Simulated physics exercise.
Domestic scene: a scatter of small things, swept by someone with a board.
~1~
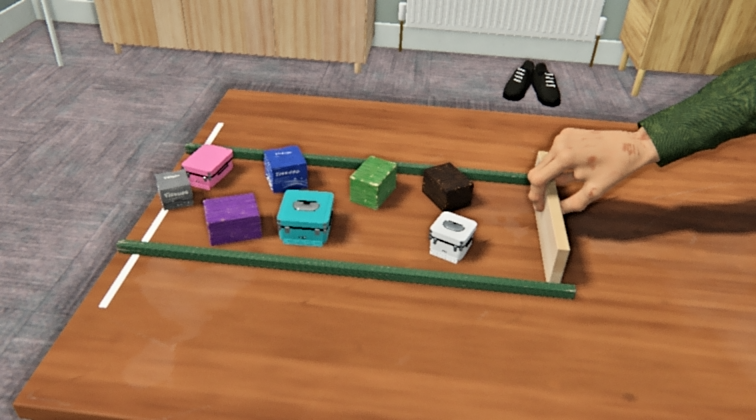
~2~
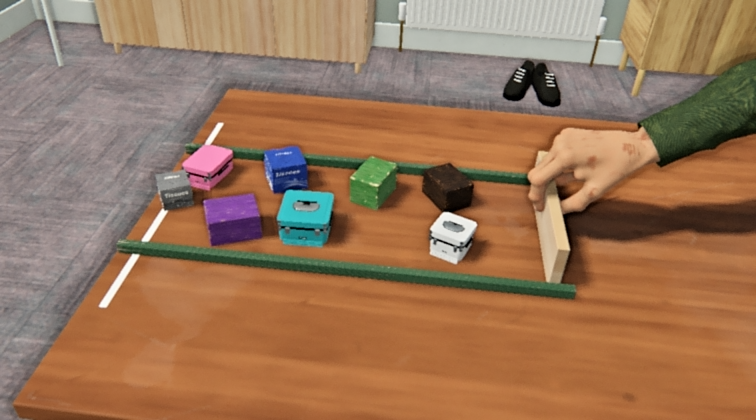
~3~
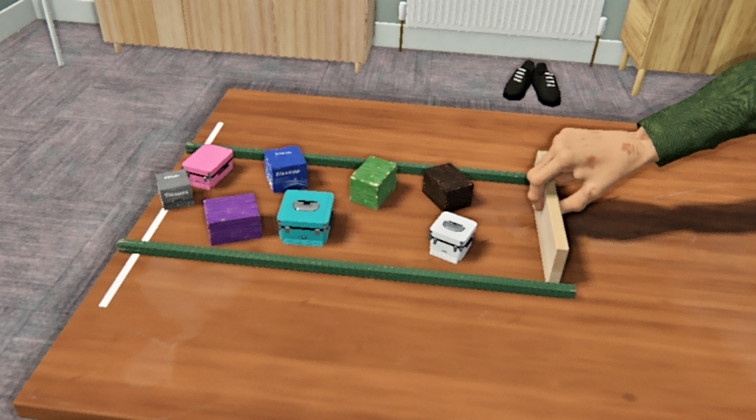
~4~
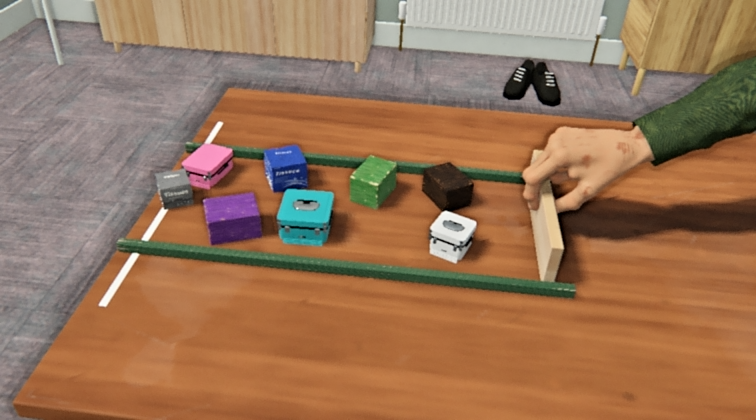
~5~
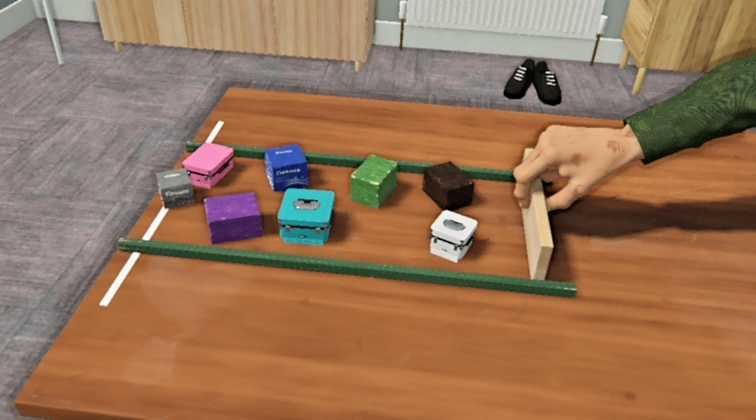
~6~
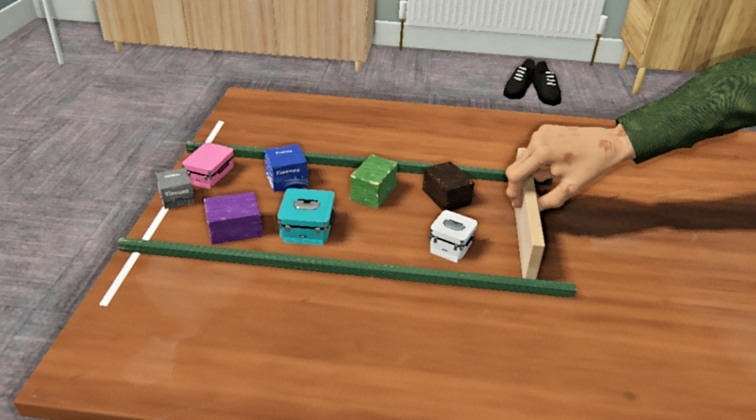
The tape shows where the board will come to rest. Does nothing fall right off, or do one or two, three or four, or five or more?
The number that tip off is going to be more than four.
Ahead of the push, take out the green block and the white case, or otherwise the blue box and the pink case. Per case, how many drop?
The number is 5 for the first case and 4 for the second.
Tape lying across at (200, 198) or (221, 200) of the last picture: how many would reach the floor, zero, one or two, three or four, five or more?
First place: More than four; second place: Three or four.
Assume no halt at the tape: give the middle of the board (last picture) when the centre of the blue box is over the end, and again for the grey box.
The middle is at (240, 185) when it's the blue box, and at (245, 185) when it's the grey box.
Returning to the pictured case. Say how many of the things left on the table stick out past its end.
In total, 2 of them.
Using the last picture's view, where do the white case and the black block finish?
White case: (139, 209); black block: (175, 156).
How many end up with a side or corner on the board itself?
2 of them.
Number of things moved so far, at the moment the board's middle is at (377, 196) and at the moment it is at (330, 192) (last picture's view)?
I get 3 at the one place and 6 at the other.
Soon after, none off yet; grey box at rest near (175, 188); pink case at rest near (210, 166); purple block at rest near (233, 218).
Then, none off yet; grey box at rest near (172, 186); pink case moved about its own width near (176, 165); purple block moved about its own width near (163, 208).
At rest, the number that fall off is five or more; fallen, green block, turquoise case, blue box, purple block, pink case and grey box.
